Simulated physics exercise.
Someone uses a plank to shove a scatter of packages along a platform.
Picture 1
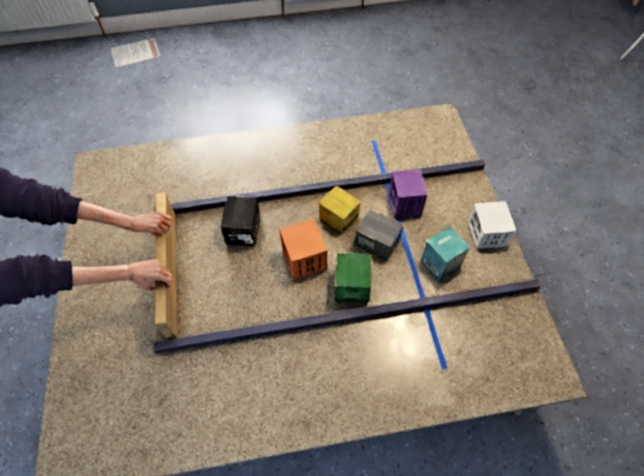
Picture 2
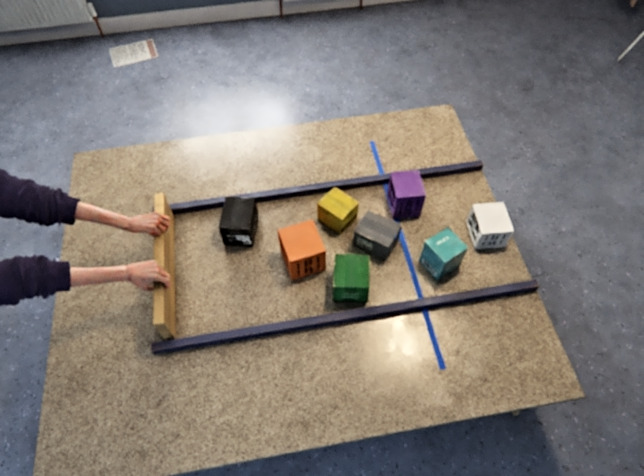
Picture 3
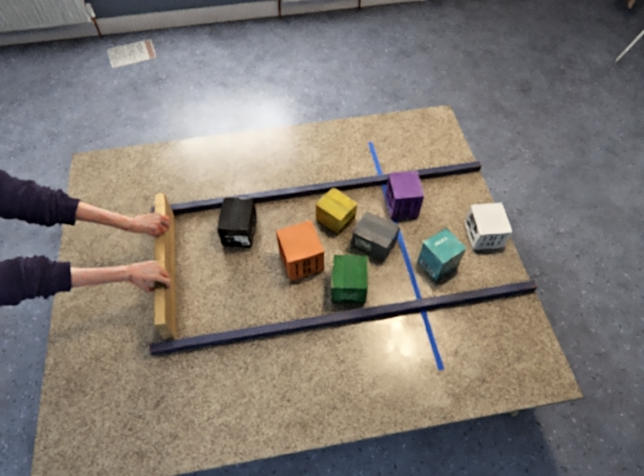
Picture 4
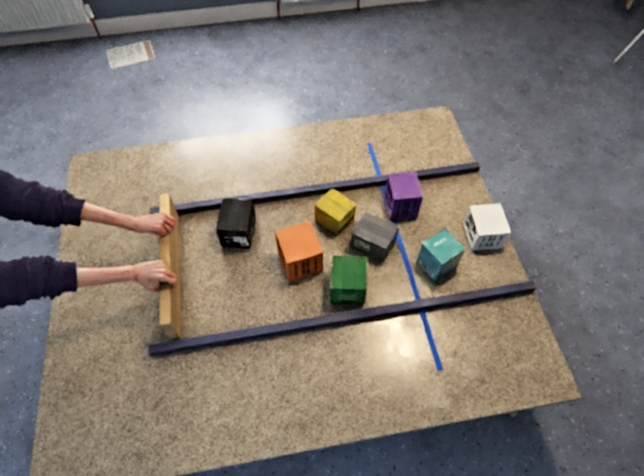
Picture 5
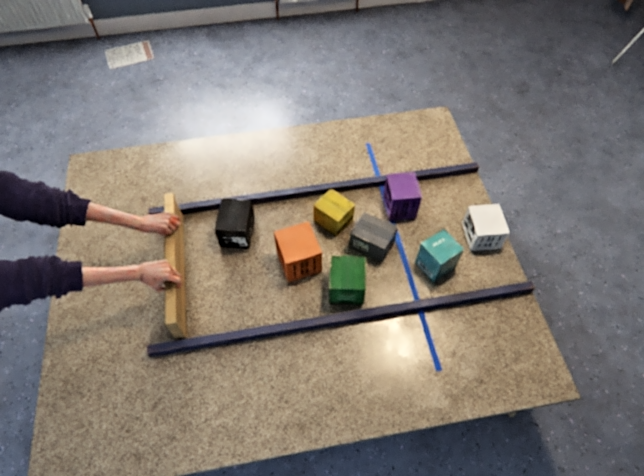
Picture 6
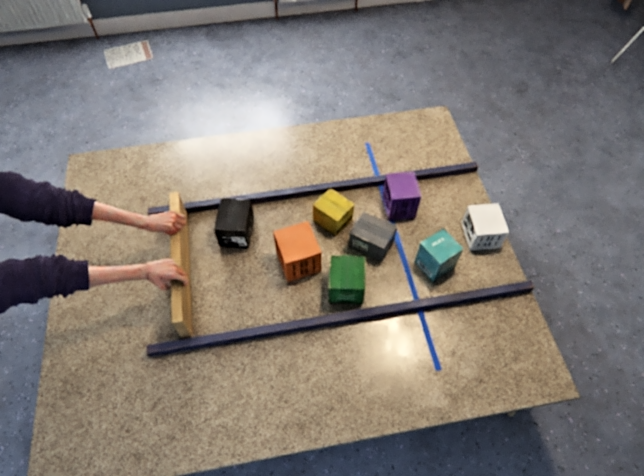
Two hands held a wooden plank at the left end of a platform scattered with colourful boxes, then slid it a short way right between two dark rails, while the boxes stayed put.
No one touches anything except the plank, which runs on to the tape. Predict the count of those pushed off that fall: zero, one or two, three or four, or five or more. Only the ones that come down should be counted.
The count is zero.
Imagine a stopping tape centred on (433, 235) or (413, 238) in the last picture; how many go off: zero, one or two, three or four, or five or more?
1 or 2; not one.
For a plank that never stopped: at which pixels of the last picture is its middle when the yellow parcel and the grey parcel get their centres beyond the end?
Around (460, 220), then around (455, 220).
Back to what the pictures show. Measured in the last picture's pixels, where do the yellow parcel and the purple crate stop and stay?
The yellow parcel stops around (431, 197); the purple crate around (457, 187).
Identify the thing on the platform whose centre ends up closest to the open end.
The foremost one is the white crate.
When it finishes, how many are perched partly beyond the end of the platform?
The tally is 0.
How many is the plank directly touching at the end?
3 of them.
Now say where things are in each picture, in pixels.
White crate (491, 225); turquoise box (445, 254); purple crate (408, 194); plank (167, 263); tape (404, 238), in the first picture.
Turquoise box (443, 254); plank (165, 264), in the second picture.
Purple crate (404, 195); yellow parcel (336, 212), in the third picture.
White crate (486, 227); green box (348, 280), in the fourth picture.
Turquoise box (439, 256); black parcel (236, 224), in the fifth picture.
White crate (484, 227); turquoise box (438, 255); purple crate (401, 196); plank (180, 263); tape (398, 240), in the sixth picture.
Soon after, none off yet; white crate at rest near (484, 227); turquoise box at rest near (438, 255); purple crate at rest near (401, 196).
Then, none off yet; white crate at rest near (484, 227); turquoise box at rest near (438, 255); purple crate moved about its own width near (421, 193).
At rest, the number that fall off is zero.
